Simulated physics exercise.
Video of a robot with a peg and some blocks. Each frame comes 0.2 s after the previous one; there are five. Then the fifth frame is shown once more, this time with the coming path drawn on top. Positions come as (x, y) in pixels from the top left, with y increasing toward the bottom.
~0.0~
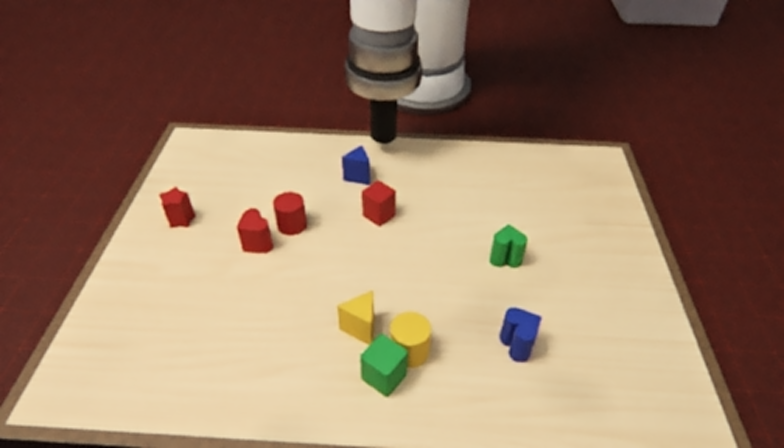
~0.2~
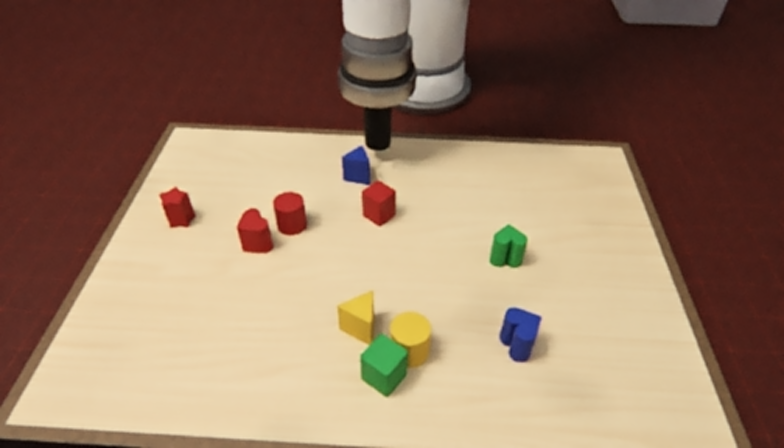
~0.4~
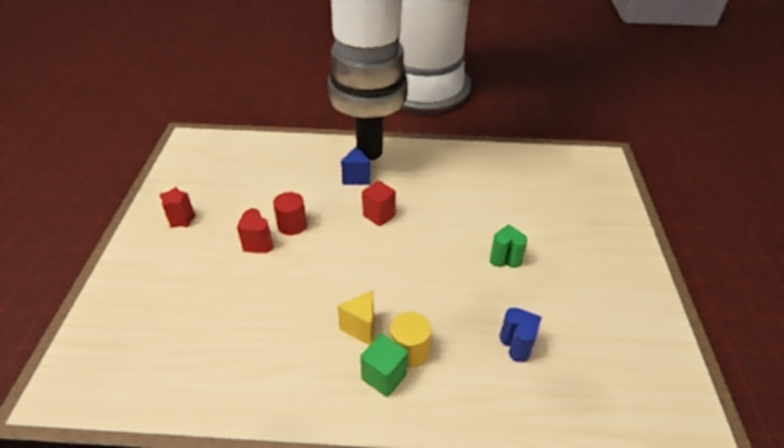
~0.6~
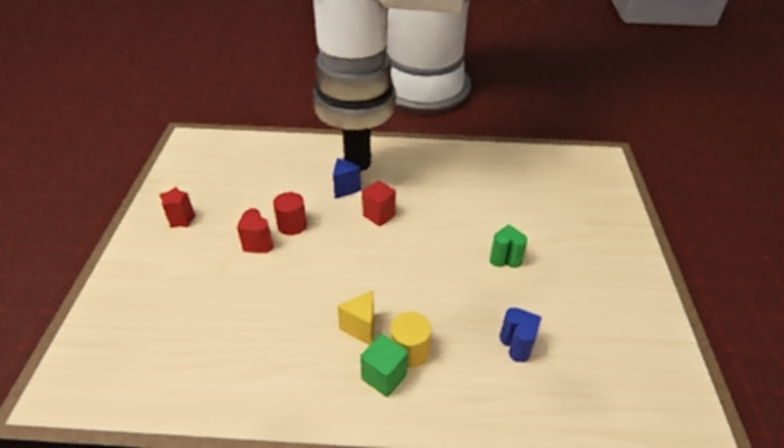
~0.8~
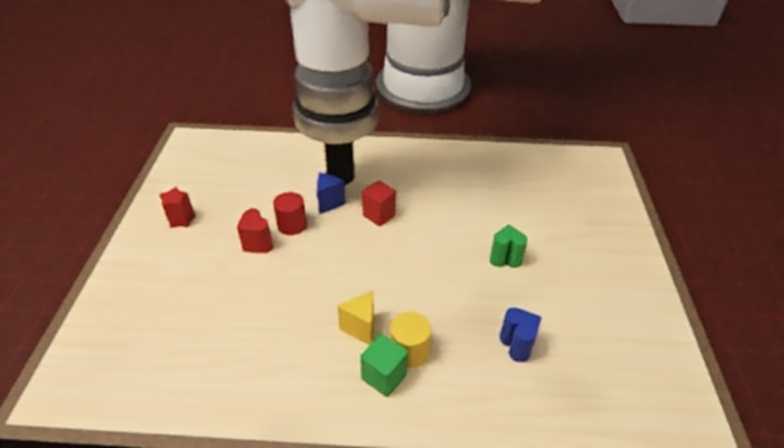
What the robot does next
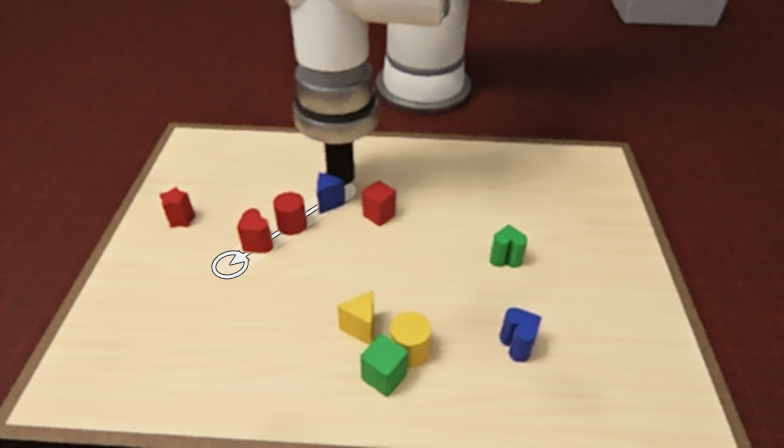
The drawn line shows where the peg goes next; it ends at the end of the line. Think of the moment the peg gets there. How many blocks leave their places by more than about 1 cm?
It's going to be three or more.
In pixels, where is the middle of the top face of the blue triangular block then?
Top centre: (303, 216).
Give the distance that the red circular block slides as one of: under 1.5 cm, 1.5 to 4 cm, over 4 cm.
It will move more than 4 cm.
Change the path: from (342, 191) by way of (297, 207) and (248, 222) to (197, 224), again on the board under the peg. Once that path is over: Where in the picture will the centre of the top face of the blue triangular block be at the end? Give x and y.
I'd place it at (310, 196), taking the centre of its top.
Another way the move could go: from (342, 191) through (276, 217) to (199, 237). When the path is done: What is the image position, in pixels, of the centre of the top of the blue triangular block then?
My best guess is (308, 200).
The drawn path runs in a line from (342, 191) to (230, 265).
The first path, step by step. One third of the way, peg at (305, 201); red circular block at (278, 208); blue triangular block at (306, 207), turned 25° anticlockwise.
Two thirds of the way, peg at (268, 225); red heart-shaped block at (213, 240), turned 15° clockwise; red circular block at (242, 232); blue triangular block at (303, 216), turned 55° anticlockwise.
At the end, peg at (226, 252); red heart-shaped block at (165, 263), turned 30° clockwise; red circular block at (196, 260); blue triangular block at (303, 216), turned 55° anticlockwise; red square not moved.
